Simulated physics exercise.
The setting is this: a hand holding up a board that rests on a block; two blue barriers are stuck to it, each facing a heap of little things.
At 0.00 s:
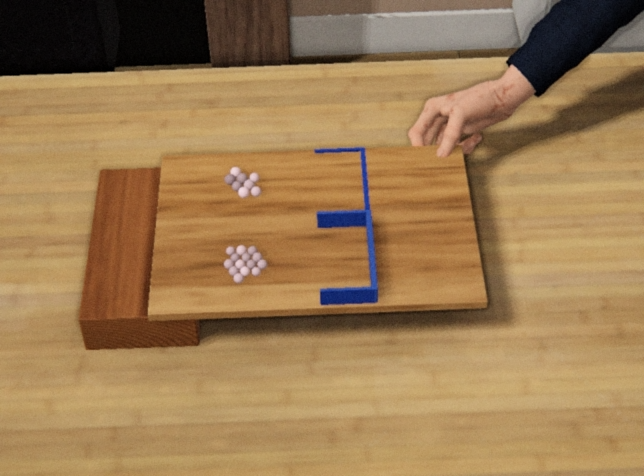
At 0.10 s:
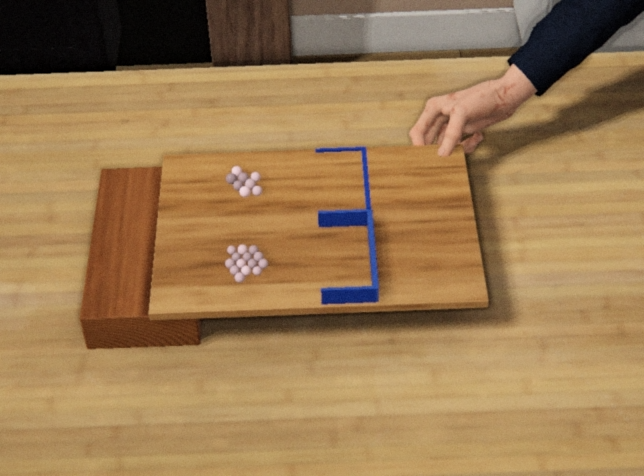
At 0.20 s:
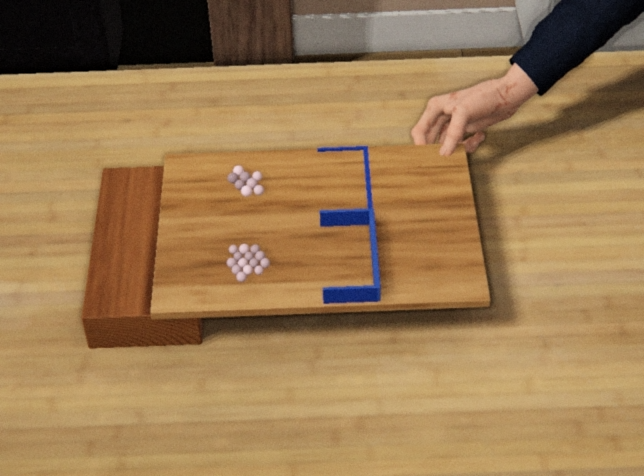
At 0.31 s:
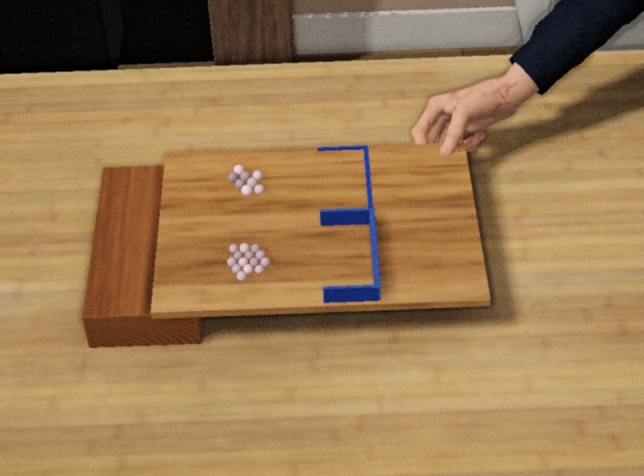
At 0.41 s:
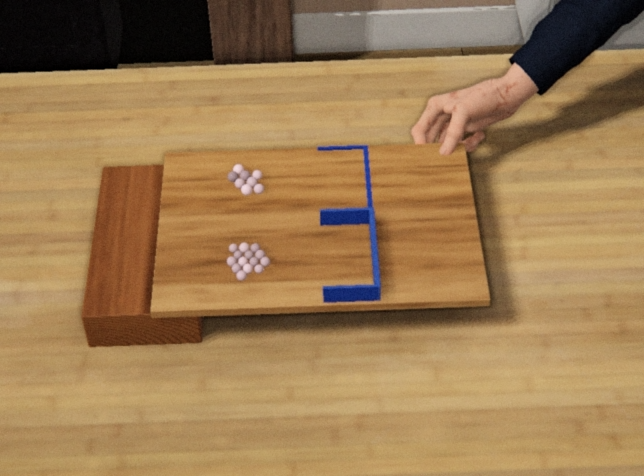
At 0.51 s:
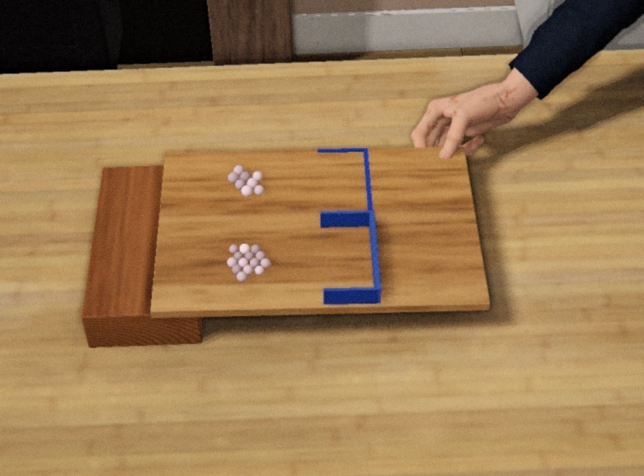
A hand held up the right end of a wooden board resting on a reddish-brown block, barely moving it, while two small clusters of pale beads stayed still to the left of blue barriers.
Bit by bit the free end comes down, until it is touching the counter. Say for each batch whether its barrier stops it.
At the end, the front batch will stay behind its barrier, the back batch will make it past its barrier.
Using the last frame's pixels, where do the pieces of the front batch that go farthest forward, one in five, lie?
It stops around (366, 260) in the final picture.
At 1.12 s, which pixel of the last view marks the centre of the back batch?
Roughly (330, 192).
By 0.83 s, board sloping at 8°; front batch on its way down; back batch on its way down.
By 1.12 s, board resting at 10°; front batch on its way down; back batch on its way down.
By 1.36 s, board resting at 10°; front batch has reached its bar; back batch roughly two thirds past its bar.
When it is over (2.5 s), board resting at 10°; front batch gathered behind its bar; back batch roughly two thirds past its bar.
